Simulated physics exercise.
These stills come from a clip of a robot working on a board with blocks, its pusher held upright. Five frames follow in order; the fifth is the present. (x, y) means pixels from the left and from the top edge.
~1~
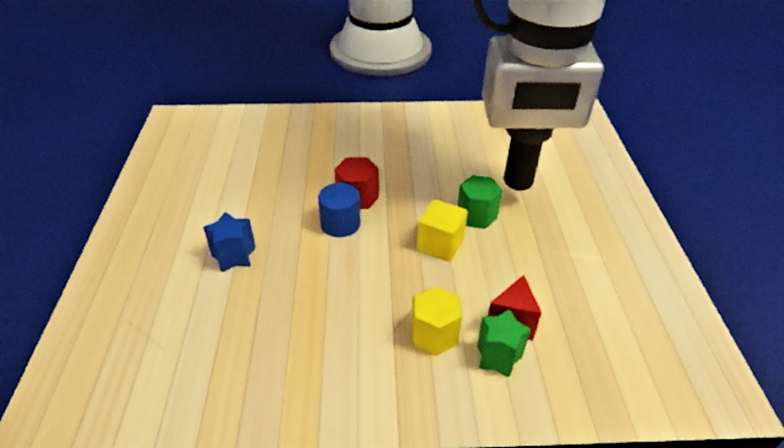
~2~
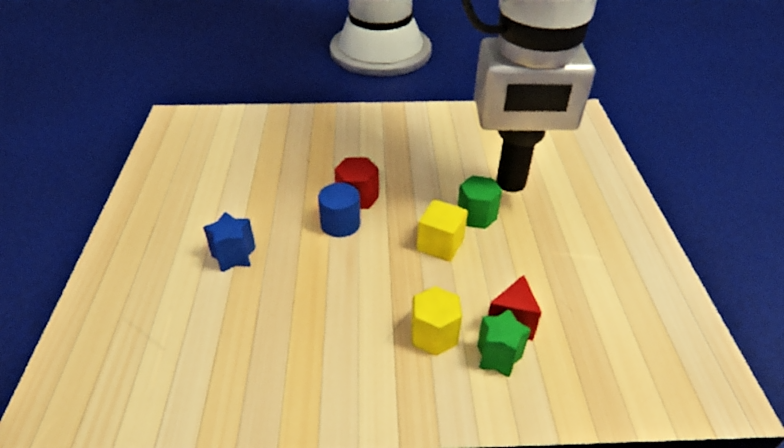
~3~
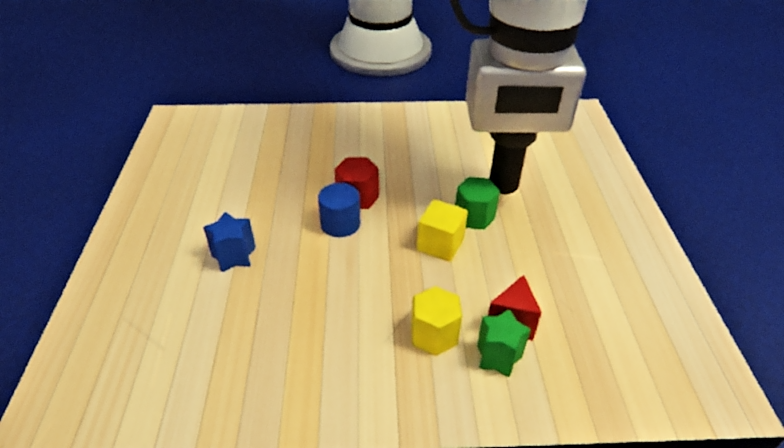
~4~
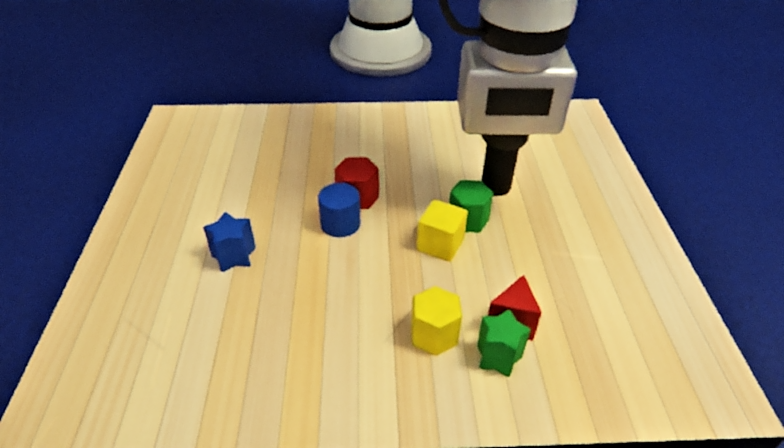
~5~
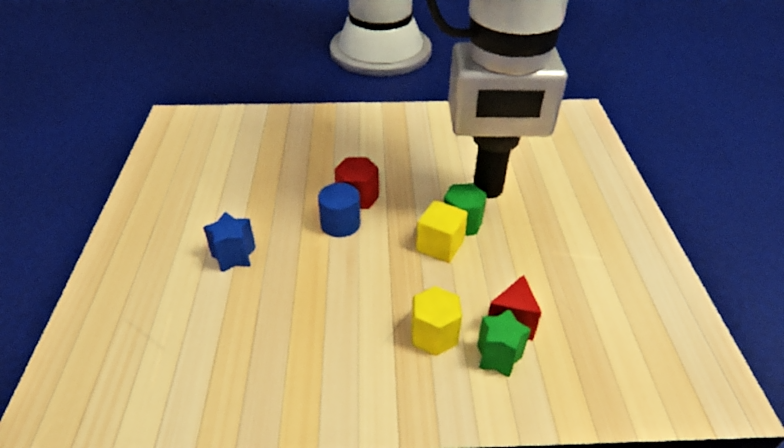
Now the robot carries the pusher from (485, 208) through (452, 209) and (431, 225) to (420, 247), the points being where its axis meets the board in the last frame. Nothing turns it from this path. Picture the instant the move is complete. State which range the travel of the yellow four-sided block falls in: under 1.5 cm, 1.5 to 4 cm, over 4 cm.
Its final spot will lie more than 4 cm from the current one.
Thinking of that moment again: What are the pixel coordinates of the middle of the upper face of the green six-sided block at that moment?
Pixel (408, 244).
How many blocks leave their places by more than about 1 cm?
I reckon the push displaces two of the blocks by more than 1 cm.
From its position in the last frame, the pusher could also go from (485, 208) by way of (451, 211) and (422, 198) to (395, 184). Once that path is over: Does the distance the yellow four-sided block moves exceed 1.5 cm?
Yes.
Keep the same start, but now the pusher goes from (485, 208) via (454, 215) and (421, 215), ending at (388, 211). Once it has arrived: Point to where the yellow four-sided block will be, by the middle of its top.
The middle of its upper face will lie at (423, 238).
What follows on the original path. One third of the way, pusher (454, 191); yellow four-sided block (434, 227); green six-sided block (441, 201), turned 35° anticlockwise.
Two thirds of the way, pusher (433, 207); yellow four-sided block (424, 248), turned 25° anticlockwise; green six-sided block (422, 220), turned 50° anticlockwise.
At the end, pusher (421, 229); blue round block in place; yellow six-sided block (438, 312); yellow four-sided block (414, 276), turned 40° anticlockwise; green six-sided block (408, 244), turned 45° anticlockwise.
